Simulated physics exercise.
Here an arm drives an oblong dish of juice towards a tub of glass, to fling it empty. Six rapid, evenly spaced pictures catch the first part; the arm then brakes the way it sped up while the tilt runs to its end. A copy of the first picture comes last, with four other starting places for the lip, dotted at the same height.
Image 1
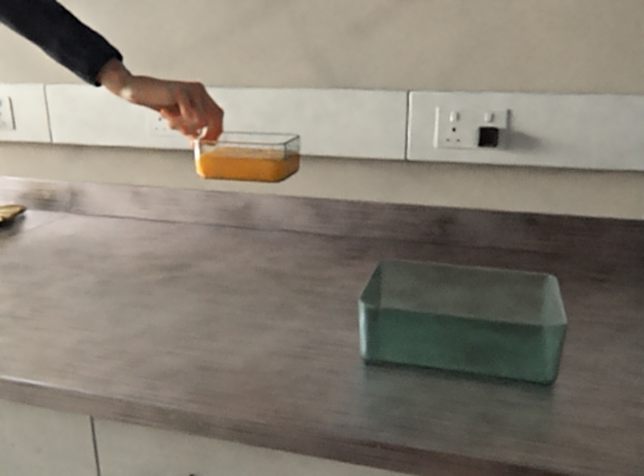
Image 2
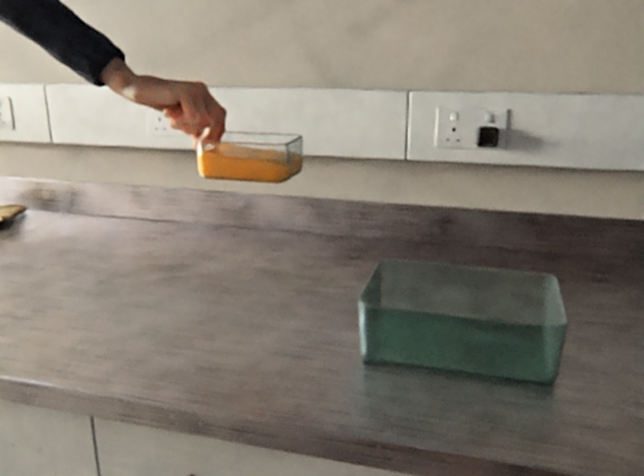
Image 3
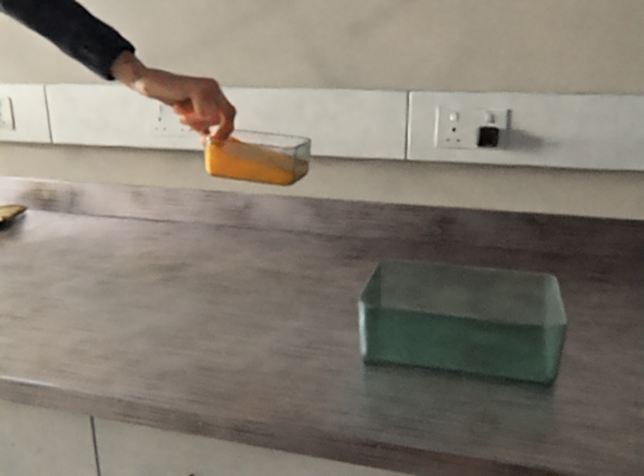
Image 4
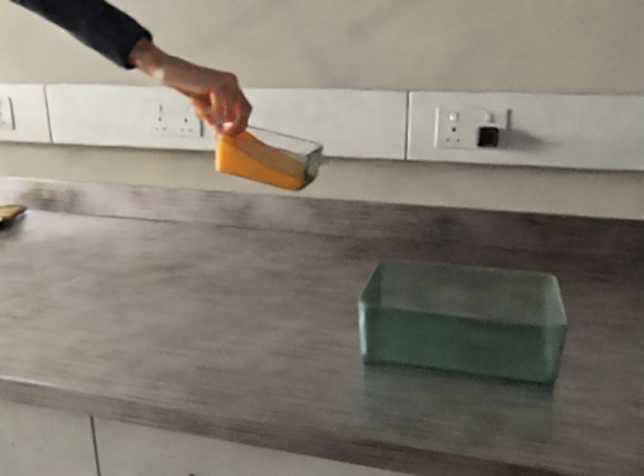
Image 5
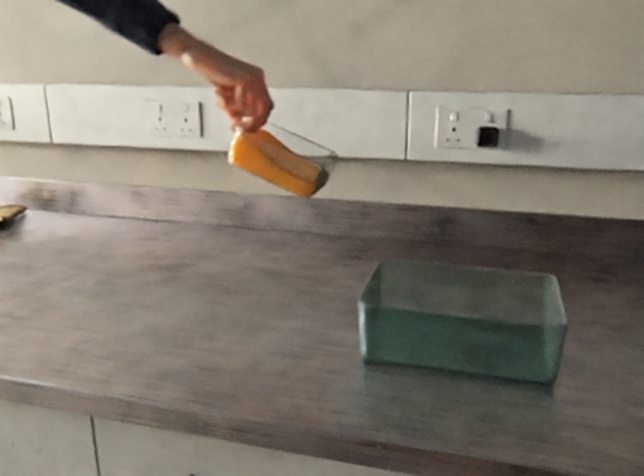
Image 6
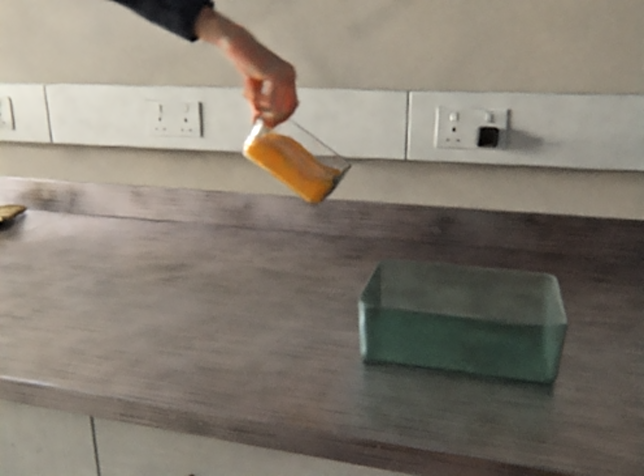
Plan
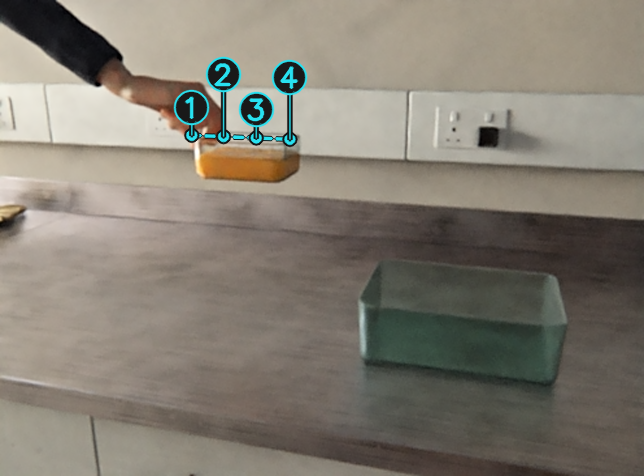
Hand carrying a glass dish of orange liquid rightward and tilting it steadily above a counter with a greenish glass tub.
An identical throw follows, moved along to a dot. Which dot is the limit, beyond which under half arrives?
Place 2 just does it.
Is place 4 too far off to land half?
No, that is safe.
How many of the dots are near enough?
Three of them.
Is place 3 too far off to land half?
No, that is safe.
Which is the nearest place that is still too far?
That would be 1.
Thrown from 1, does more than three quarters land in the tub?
No.
On the marked copy, 1 at (191, 135); 2 at (223, 136); 3 at (256, 137); 4 at (289, 139).
With 1, about 23 % lands in the tub, 73 % falls short and 4 % goes beside or beyond.
With 2, about 63 % lands in the tub, 31 % falls short and 5 % goes beside or beyond.
With 3, about 77 % lands in the tub, 17 % falls short and 6 % goes beside or beyond.
With 4, about 80 % lands in the tub, 9 % falls short and 12 % goes beside or beyond.
